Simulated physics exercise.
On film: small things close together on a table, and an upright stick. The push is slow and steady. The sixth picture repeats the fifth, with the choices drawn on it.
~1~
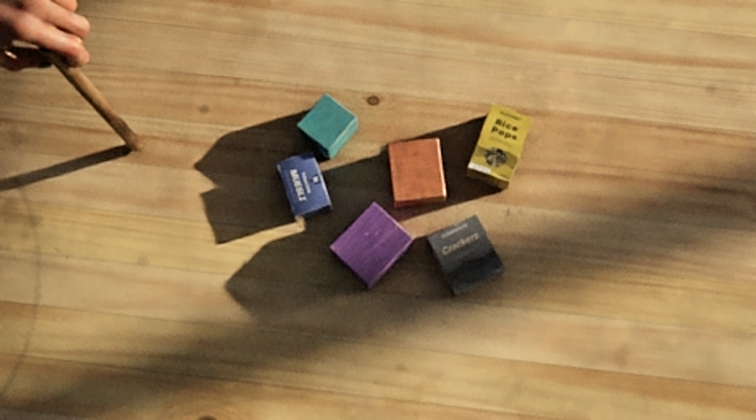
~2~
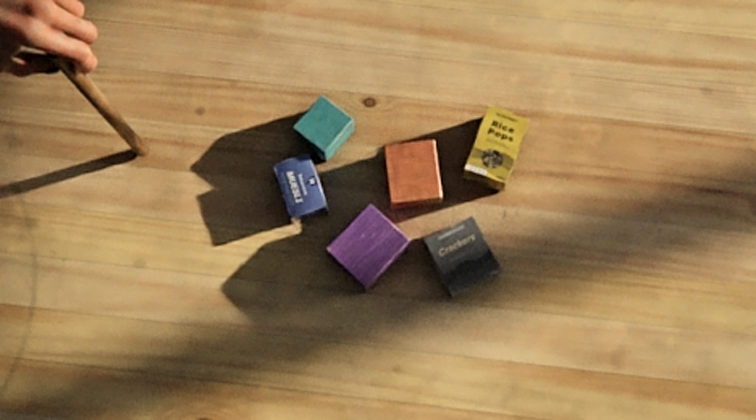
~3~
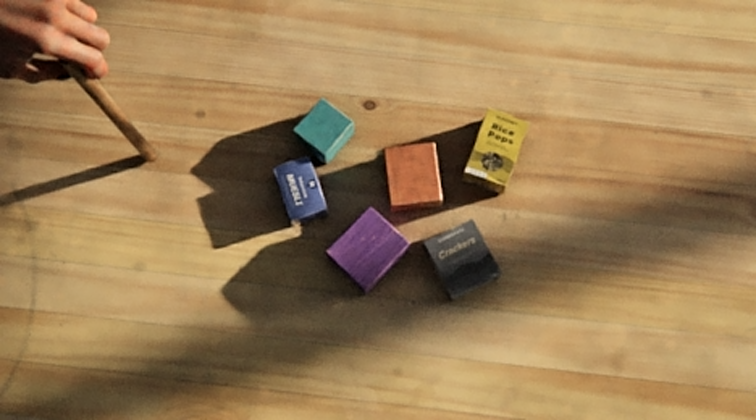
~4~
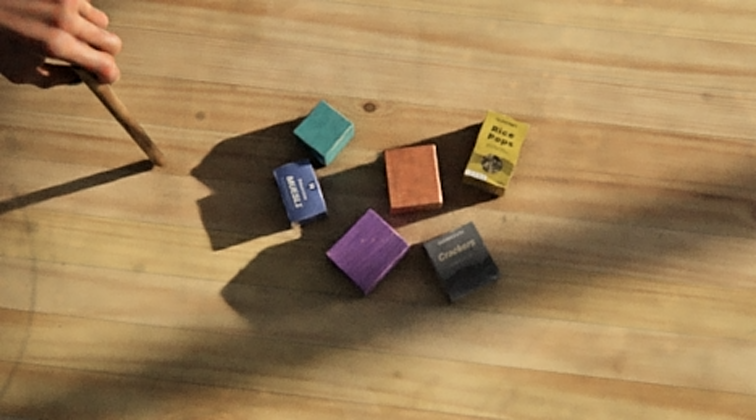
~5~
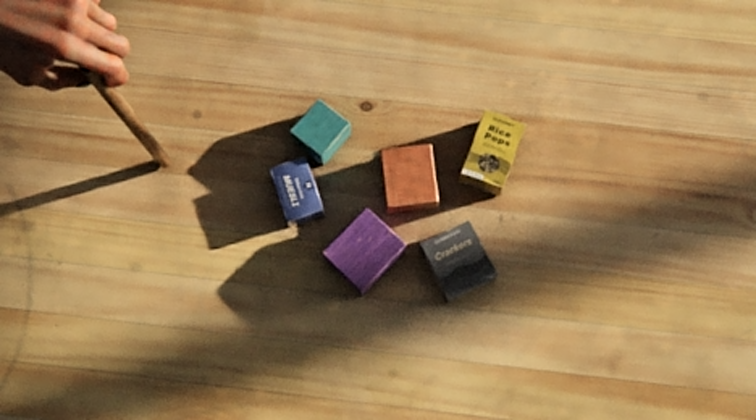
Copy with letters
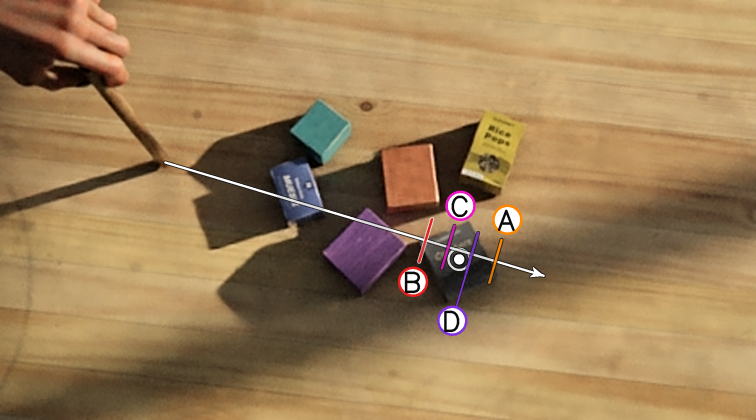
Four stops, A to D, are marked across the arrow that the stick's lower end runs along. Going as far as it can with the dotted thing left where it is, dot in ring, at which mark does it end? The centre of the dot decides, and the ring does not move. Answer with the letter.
All is well up to B.
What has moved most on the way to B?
The blue box.
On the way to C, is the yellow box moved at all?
No.
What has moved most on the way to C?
The blue box.
On the marked copy, A at (496, 261); B at (425, 240); C at (448, 247); D at (472, 254); the arrow from (165, 162) to (544, 276); the white dot at (459, 260).
Taking B. A third of the way, foot of the stick (258, 190).
Two thirds of the way, foot of the stick (353, 218); blue box (344, 186).
When it is over, foot of the stick (425, 241); blue box (344, 186); purple block (382, 267); the dot is still in its ring.
As for the rest, A shifts the dotted thing to (492, 298); C shifts the dotted thing to (472, 276); D shifts the dotted thing to (485, 288).
